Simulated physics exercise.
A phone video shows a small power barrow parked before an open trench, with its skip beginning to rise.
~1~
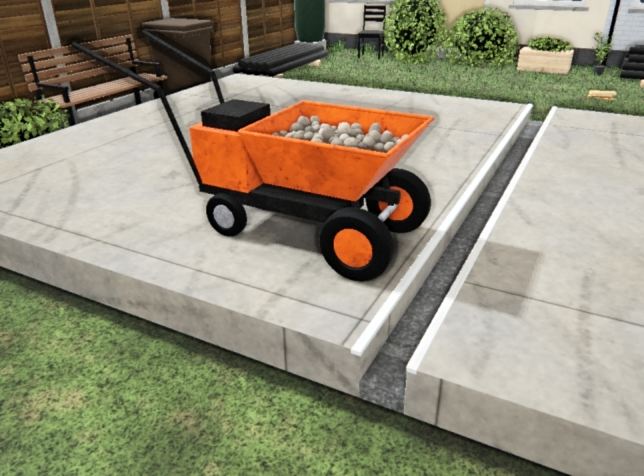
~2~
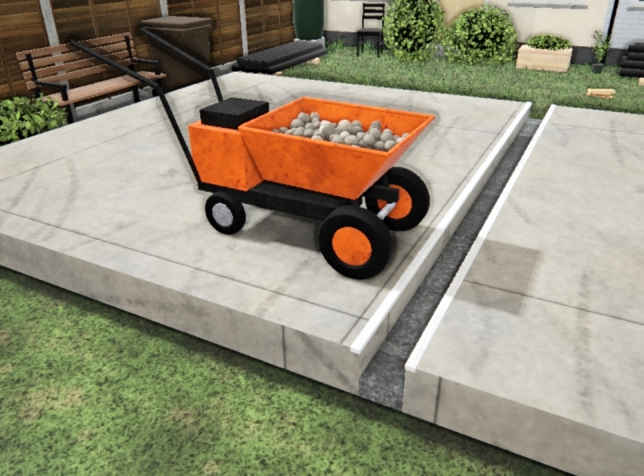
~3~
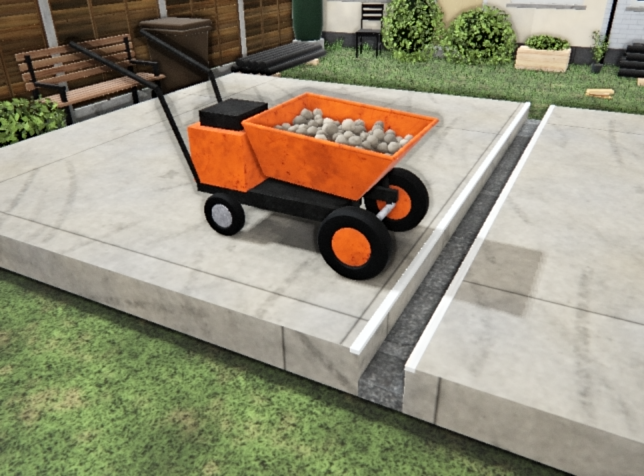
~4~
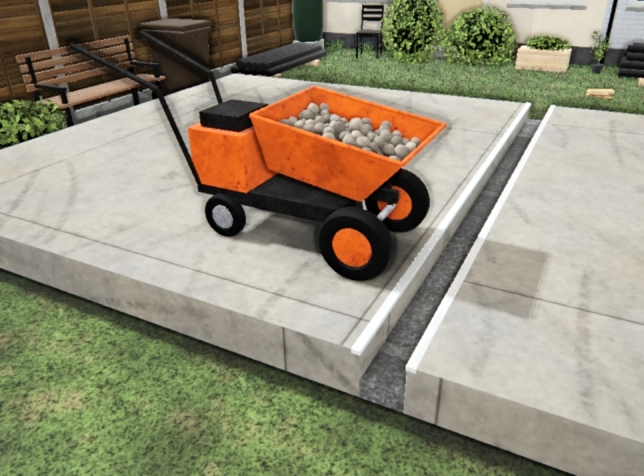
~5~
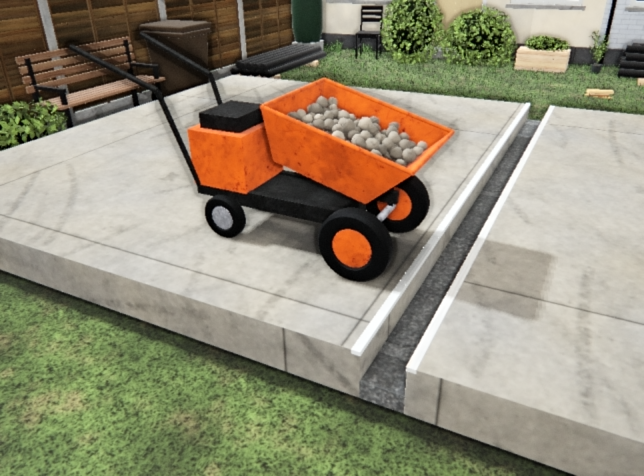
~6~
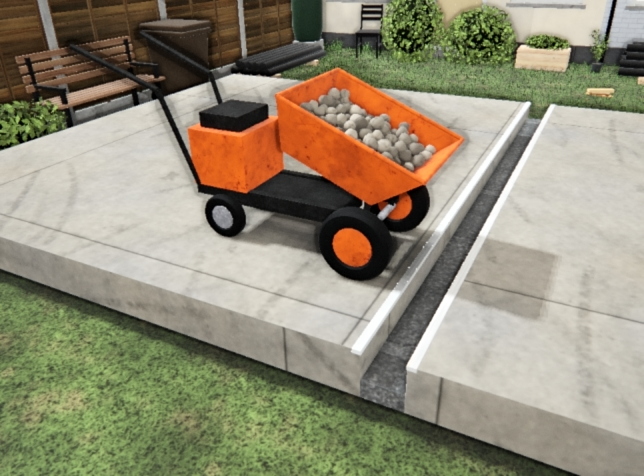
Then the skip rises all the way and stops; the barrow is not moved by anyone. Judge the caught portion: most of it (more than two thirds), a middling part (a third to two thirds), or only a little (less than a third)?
Only a little.
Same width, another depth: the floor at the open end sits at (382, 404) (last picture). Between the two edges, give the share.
About 0 %.
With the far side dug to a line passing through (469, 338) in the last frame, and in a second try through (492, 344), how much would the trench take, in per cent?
40 % and 80 %, give or take.
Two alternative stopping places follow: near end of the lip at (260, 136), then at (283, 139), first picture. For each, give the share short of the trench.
60 % and 40 %, in that order.
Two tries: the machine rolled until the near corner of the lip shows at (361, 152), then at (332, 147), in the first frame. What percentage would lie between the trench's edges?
20 %, then 60 %.
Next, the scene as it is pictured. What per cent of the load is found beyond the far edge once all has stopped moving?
Estimate: Some 70 percent.
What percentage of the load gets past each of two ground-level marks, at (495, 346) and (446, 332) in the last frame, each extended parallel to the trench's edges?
First roughly 30 percent, then 70 percent.
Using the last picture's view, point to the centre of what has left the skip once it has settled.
Close to (516, 280), more or less.
Just after the last frame, skip tipped steeply; every one in the skip.
A moment on, skip tipped right over; roughly two thirds in the skip; roughly a third beyond it; just a few falling.
Further on, skip tipped right over; roughly a third in the skip; roughly two thirds beyond it.
When it is over, skip tipped right over; roughly a third in the skip; just a few in or heaped over the trench; roughly two thirds beyond it.
